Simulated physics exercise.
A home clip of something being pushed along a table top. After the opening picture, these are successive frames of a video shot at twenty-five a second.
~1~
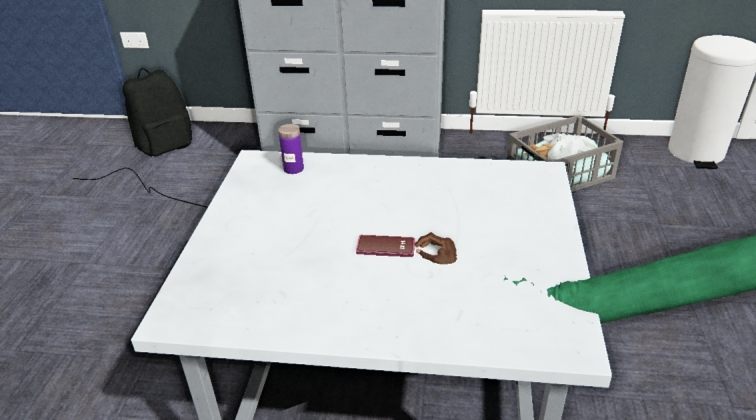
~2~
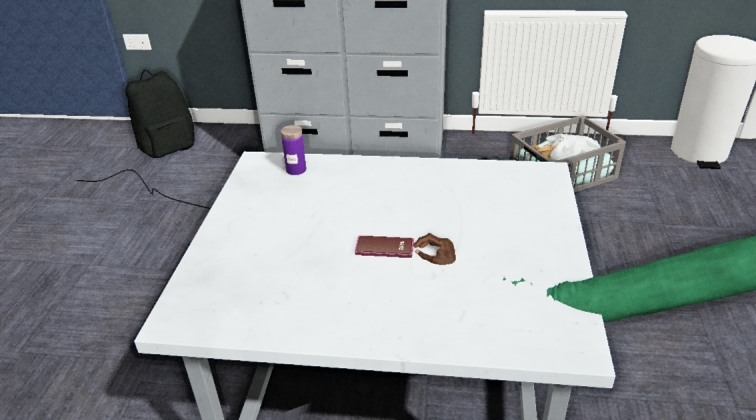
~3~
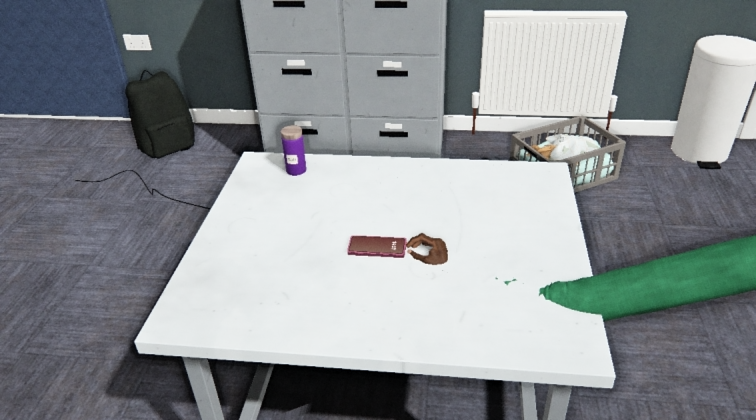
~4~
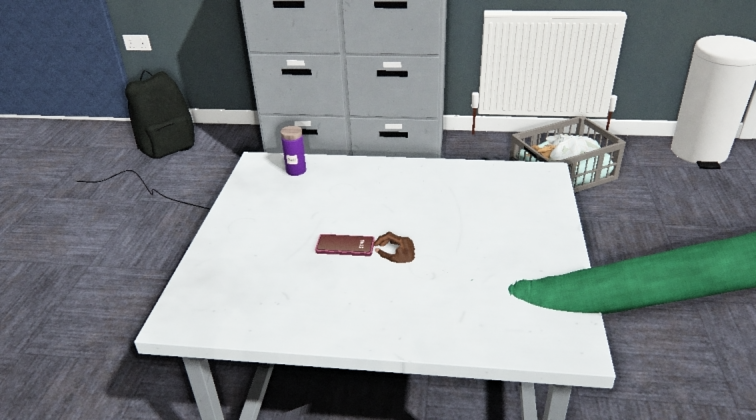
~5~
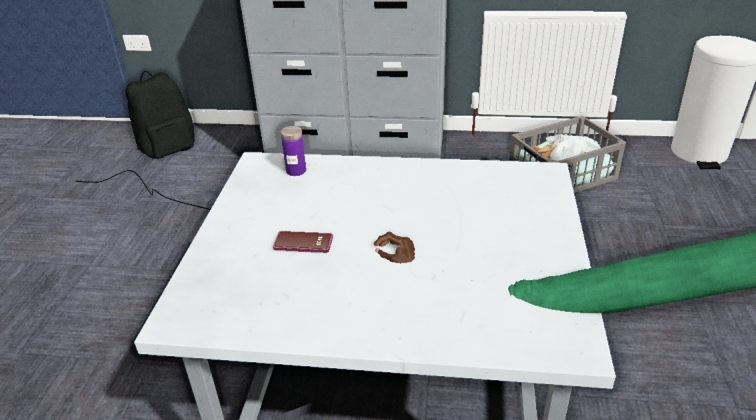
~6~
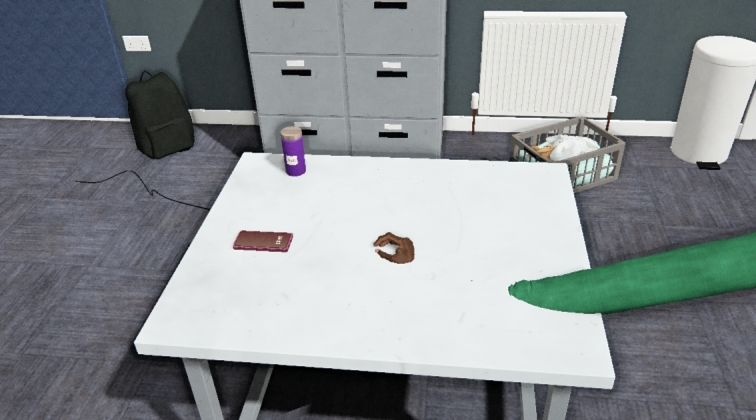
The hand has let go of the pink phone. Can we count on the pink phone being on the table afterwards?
The pink phone drops to the floor.
Then, 0.20 s later than the last frame, pink phone now off the table.
Then, 0.40 s later than the last frame, things are still on the move.
Then, 0.60 s later than the last frame, as before.
When it is over, off the table, pink phone.
